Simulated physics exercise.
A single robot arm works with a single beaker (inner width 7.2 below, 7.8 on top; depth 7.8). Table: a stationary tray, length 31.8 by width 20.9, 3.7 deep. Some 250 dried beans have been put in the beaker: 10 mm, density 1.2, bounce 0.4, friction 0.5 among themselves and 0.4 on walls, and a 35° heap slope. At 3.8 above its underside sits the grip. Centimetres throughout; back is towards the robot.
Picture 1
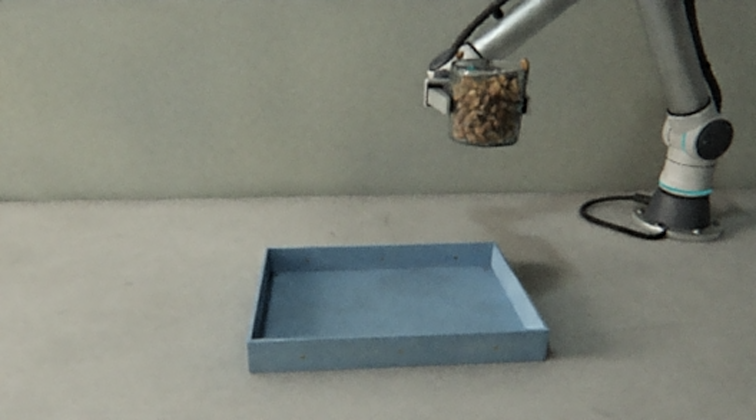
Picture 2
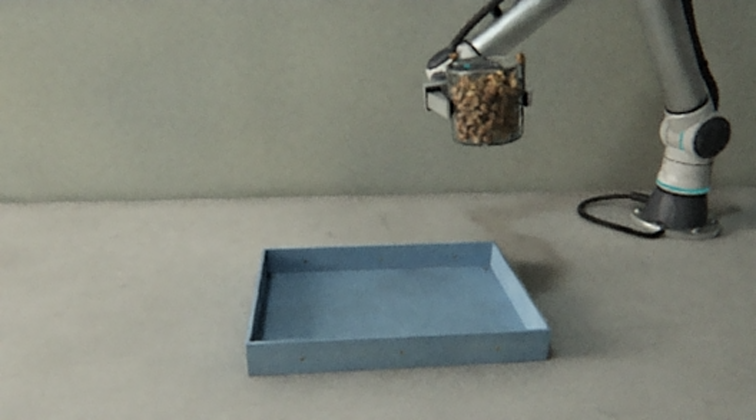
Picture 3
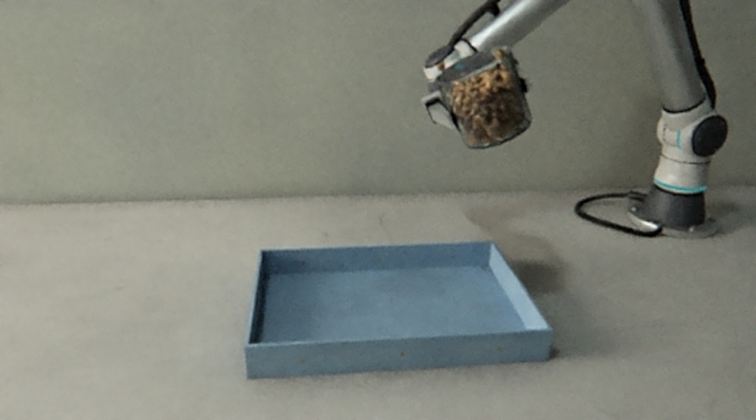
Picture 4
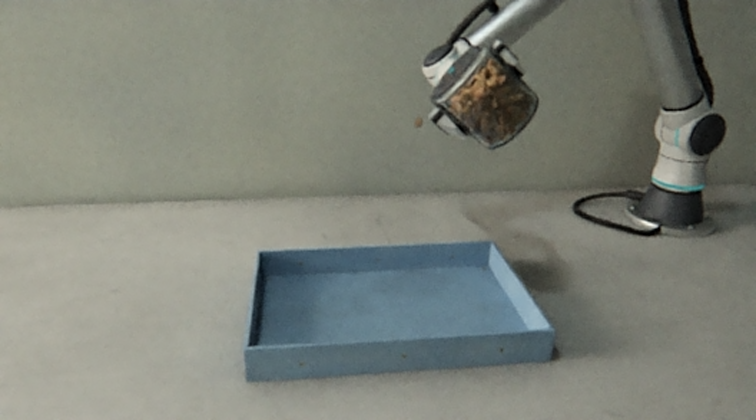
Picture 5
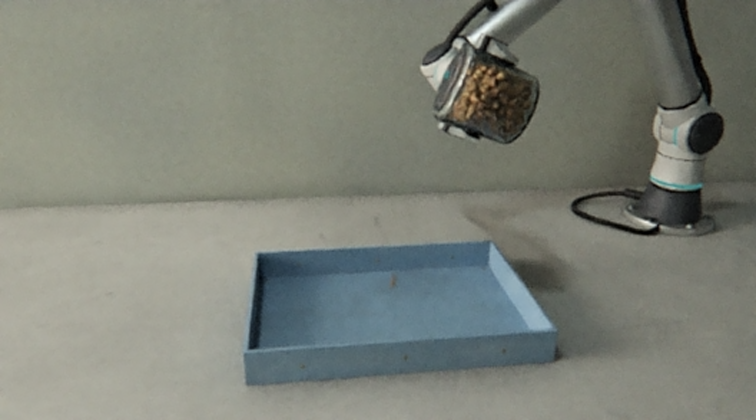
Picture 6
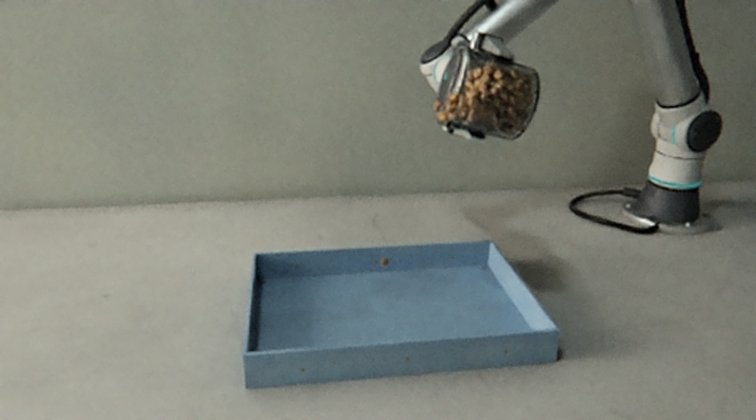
On a plain grey surface against a pale wall, a robot arm holds a clear beaker of brown beans above and behind a shallow blue tray. The arm steadily tilts the beaker far over to the left, and a single bean drops from it into the tray while the rest shift toward the rim.
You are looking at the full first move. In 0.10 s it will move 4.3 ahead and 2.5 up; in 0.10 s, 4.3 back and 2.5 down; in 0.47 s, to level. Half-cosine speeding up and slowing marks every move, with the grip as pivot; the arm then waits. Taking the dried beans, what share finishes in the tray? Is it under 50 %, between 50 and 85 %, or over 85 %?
It is over 85 %.
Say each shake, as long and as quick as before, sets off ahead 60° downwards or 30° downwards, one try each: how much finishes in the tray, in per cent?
15 and 30 %.
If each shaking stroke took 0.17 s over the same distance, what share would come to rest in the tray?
About 35 per cent, then.
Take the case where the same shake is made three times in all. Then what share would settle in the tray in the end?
Then about 100 per cent.
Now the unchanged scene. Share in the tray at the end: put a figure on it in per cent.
Roughly 95 %.
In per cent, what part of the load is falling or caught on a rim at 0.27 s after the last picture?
Around 96 percent of the load.
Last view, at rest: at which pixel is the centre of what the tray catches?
Around pixel (301, 317).
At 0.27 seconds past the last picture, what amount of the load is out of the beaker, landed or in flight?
Around 95 percent at that moment.
Then, 0.27 s on, tilted 71° forward, highest piece 25 above the table; 9 in the beaker, 2 in the tray, 240 in flight or on a rim.
Then, 0.54 s on, tilted 14° forward, highest piece 25 above the table; 241 in the tray, 9 in the beaker, 1 on the table or floor.
Then, 0.87 s on, level, highest piece 25 above the table; 241 in the tray, 9 in the beaker, 1 on the table or floor.
Then, 1.92 s on, level, highest piece 25 above the table; 241 in the tray, 9 in the beaker, 1 on the table or floor.
In the end, 241 in the tray, 9 in the beaker, 1 on the table or floor. That is 96 % in the tray.
